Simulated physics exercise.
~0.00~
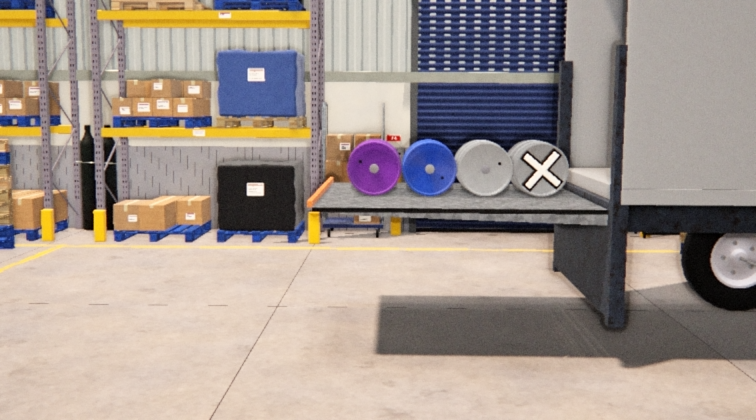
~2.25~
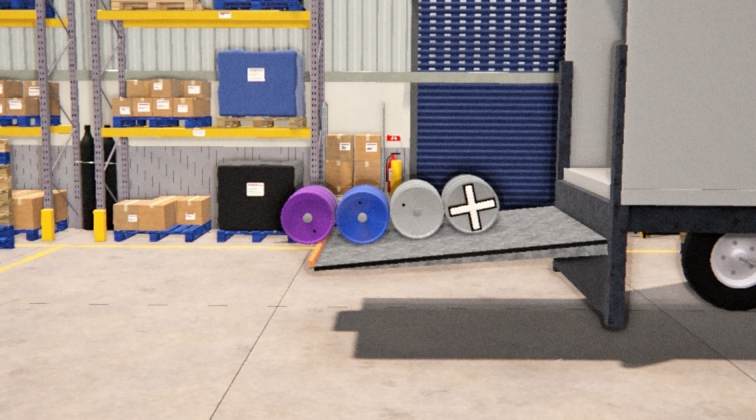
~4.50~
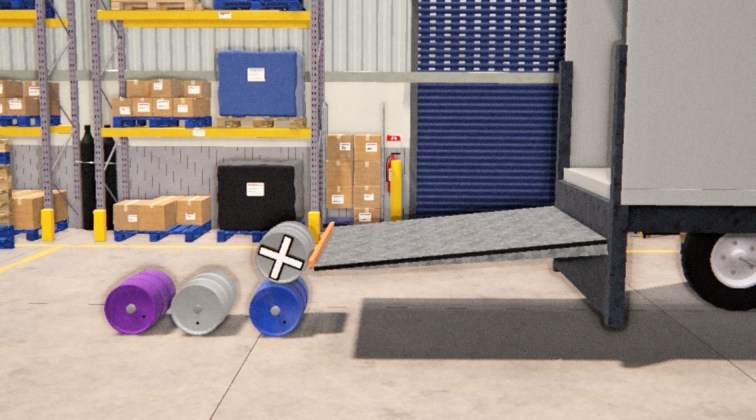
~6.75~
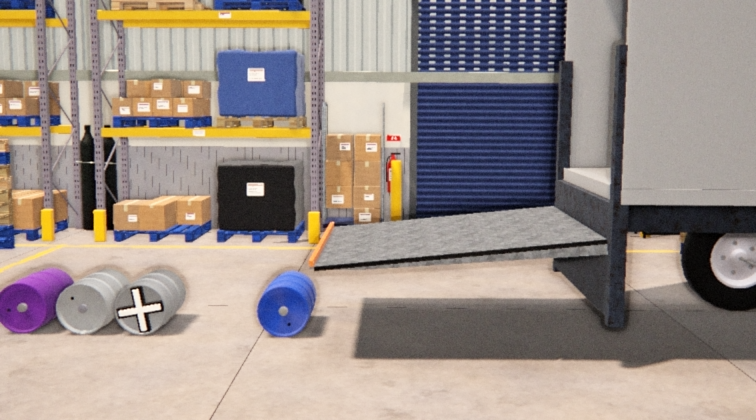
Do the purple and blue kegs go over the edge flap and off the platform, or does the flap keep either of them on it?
Both the purple keg and the blue keg go over the flap and off the platform, and they end up on the warehouse floor.
